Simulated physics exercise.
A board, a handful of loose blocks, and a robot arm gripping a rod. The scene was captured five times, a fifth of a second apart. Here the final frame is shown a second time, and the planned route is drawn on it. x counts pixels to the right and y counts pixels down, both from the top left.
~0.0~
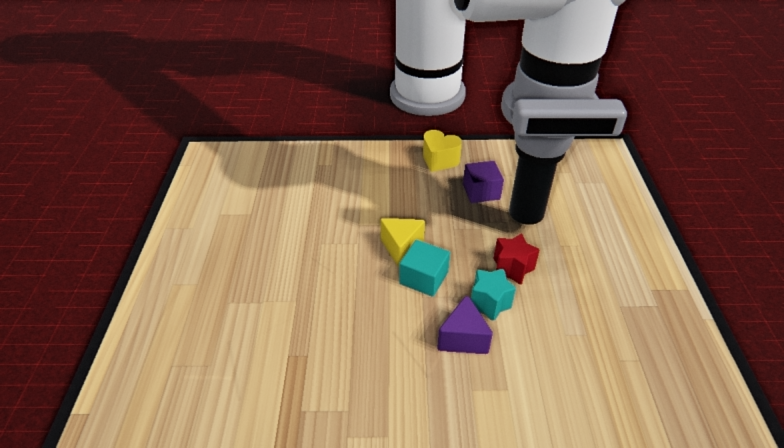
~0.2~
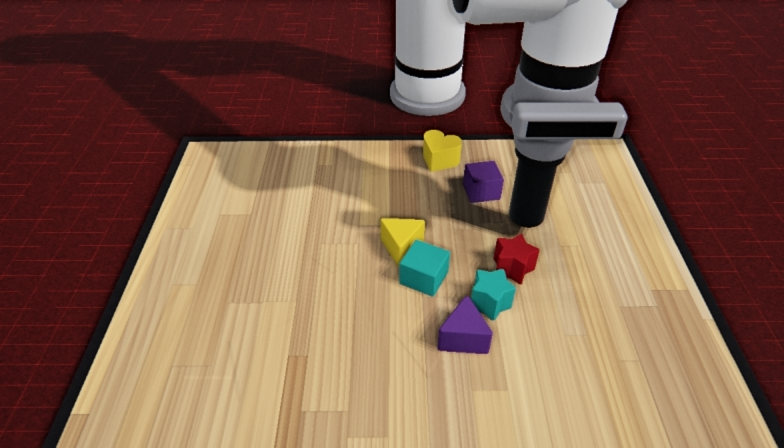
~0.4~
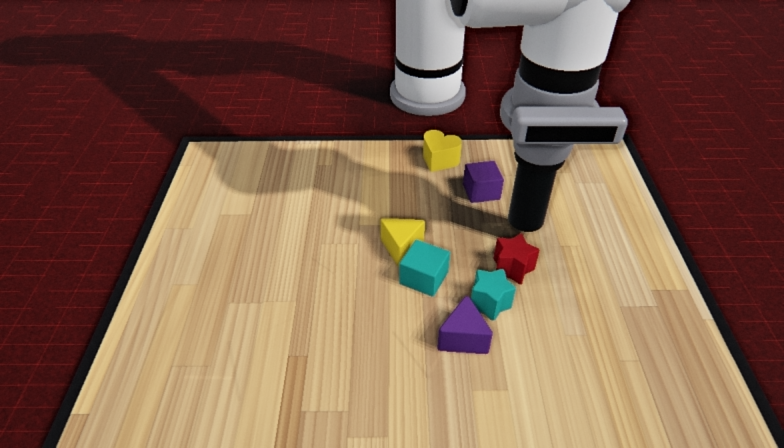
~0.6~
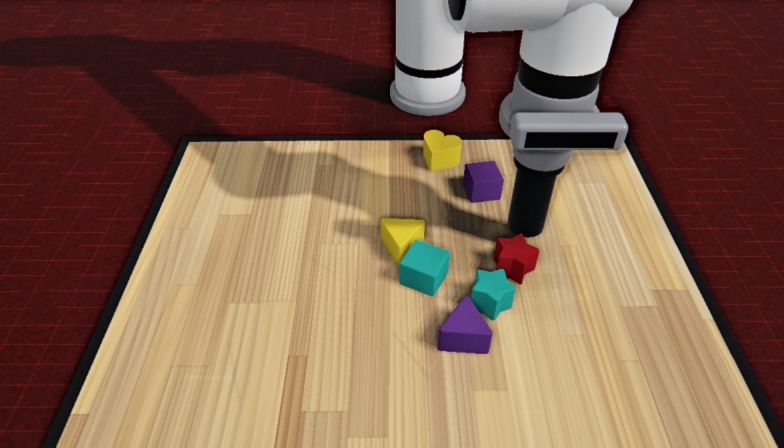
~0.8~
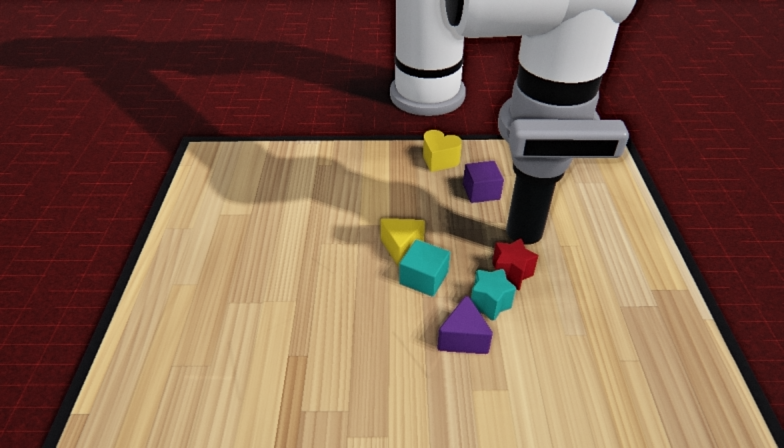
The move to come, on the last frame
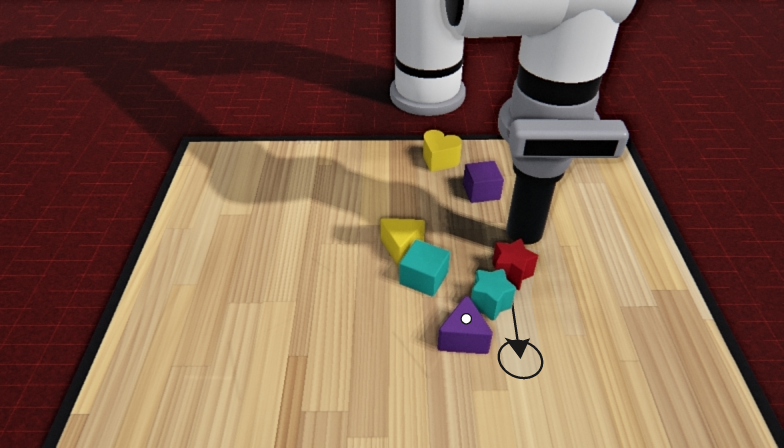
To begin with, a robot arm holds a dark rod upright just behind a red star block on a wooden board scattered with yellow, purple and turquoise blocks. The rod slides slightly toward the viewer, then nudges the red star a tiny way forward, while the other blocks stay still.
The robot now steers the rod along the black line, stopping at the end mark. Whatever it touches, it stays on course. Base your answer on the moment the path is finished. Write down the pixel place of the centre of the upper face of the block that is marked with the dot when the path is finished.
The middle of its upper face should be somewhere near (411, 354).
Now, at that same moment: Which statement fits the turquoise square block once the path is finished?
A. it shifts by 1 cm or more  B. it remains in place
I choose B.
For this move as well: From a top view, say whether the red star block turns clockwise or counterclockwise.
Answer: With the clock.
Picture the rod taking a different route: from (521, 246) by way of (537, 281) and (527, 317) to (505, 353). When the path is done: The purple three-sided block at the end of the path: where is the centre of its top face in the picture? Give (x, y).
At the end it should sit near (426, 335).
The drawn path runs from (521, 246) over (512, 296) to (520, 359); the dot is on the purple three-sided block.
What follows on the original path. One third of the way, rod (517, 265); purple three-sided block (454, 331); turquoise star block (478, 308), turned 25° clockwise; red star block (503, 288).
Two thirds of the way, rod (517, 302); purple three-sided block (425, 351), turned 15° clockwise; turquoise star block (460, 337), turned 45° clockwise; red star block (495, 324), turned 30° clockwise.
At the end, rod (524, 345); turquoise square block not moved; purple three-sided block (411, 354), turned 20° clockwise; turquoise star block (454, 351), turned 80° clockwise; red star block (496, 360), turned 65° clockwise.
